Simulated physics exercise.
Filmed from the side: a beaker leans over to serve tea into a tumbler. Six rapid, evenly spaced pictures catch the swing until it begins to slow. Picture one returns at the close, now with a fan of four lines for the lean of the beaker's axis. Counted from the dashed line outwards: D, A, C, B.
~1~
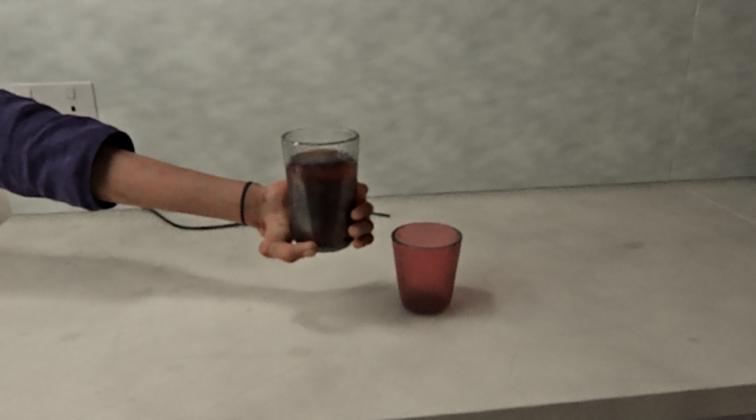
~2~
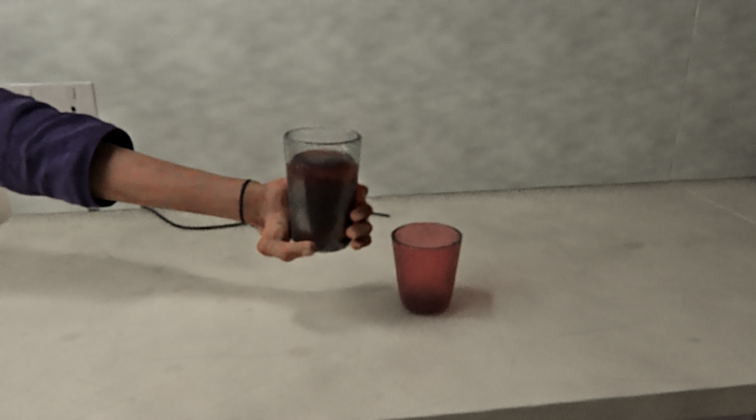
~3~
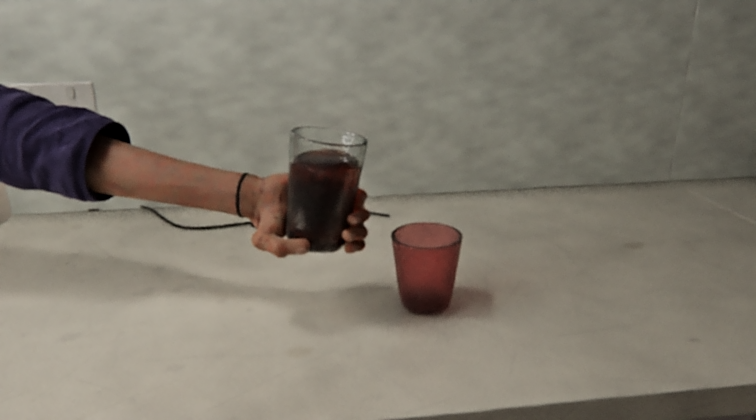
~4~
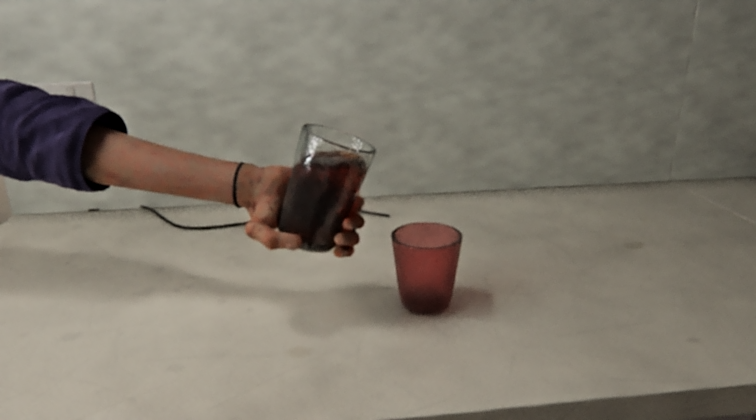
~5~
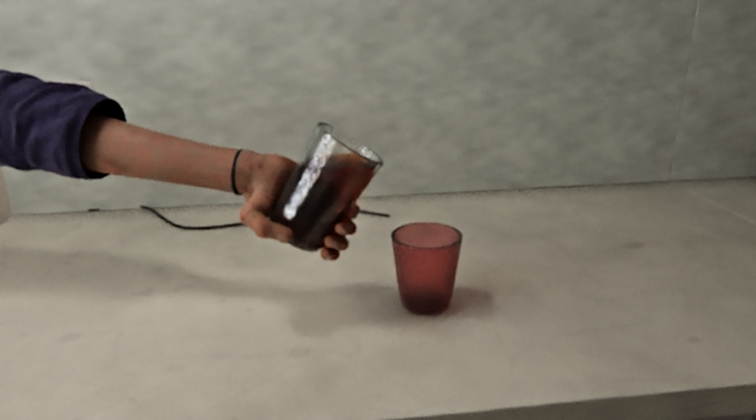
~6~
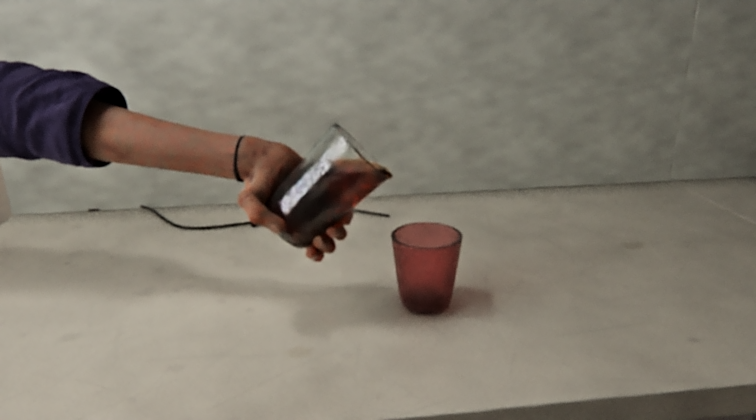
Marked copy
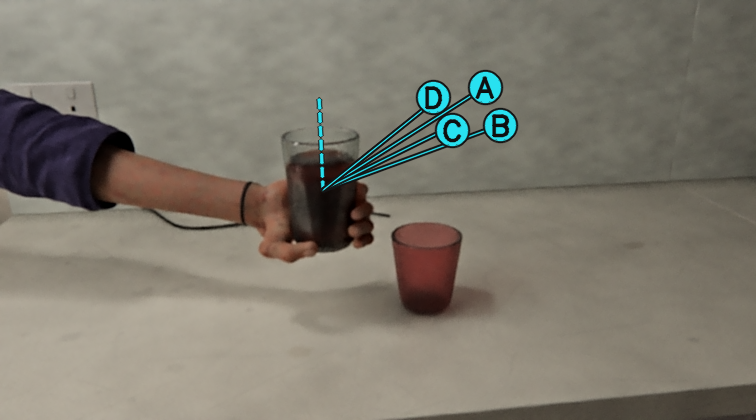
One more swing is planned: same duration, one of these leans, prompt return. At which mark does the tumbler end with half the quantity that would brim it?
Best: B.
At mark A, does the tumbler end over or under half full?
Under.
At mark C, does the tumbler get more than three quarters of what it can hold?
No, it does not.
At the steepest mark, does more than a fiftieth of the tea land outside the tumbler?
No.
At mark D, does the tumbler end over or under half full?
Under half.
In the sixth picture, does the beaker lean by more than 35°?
Yes, it does.
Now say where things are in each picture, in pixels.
In the first picture, upright, lip at (356, 133); rim of the tumbler round (427, 234); nothing has left yet.
In the second picture, tipped about 2°, lip at (358, 135); nothing has left yet.
In the third picture, tipped about 9°, lip at (365, 139); nothing has left yet.
In the fourth picture, tipped about 20°, lip at (373, 148); nothing has left yet.
In the fifth picture, tipped about 33°, lip at (381, 160); nothing has left yet.
In the sixth picture, tipped about 46°, lip at (386, 174); nothing has left yet.
On the marked copy, A at (470, 96); B at (484, 130); C at (435, 134); D at (421, 110).
With A, the tumbler ends with about 24 % of what it can hold.
With B, the tumbler ends with about 49 % of what it can hold.
With C, the tumbler ends with about 36 % of what it can hold.
With D, the tumbler ends with about 15 % of what it can hold.
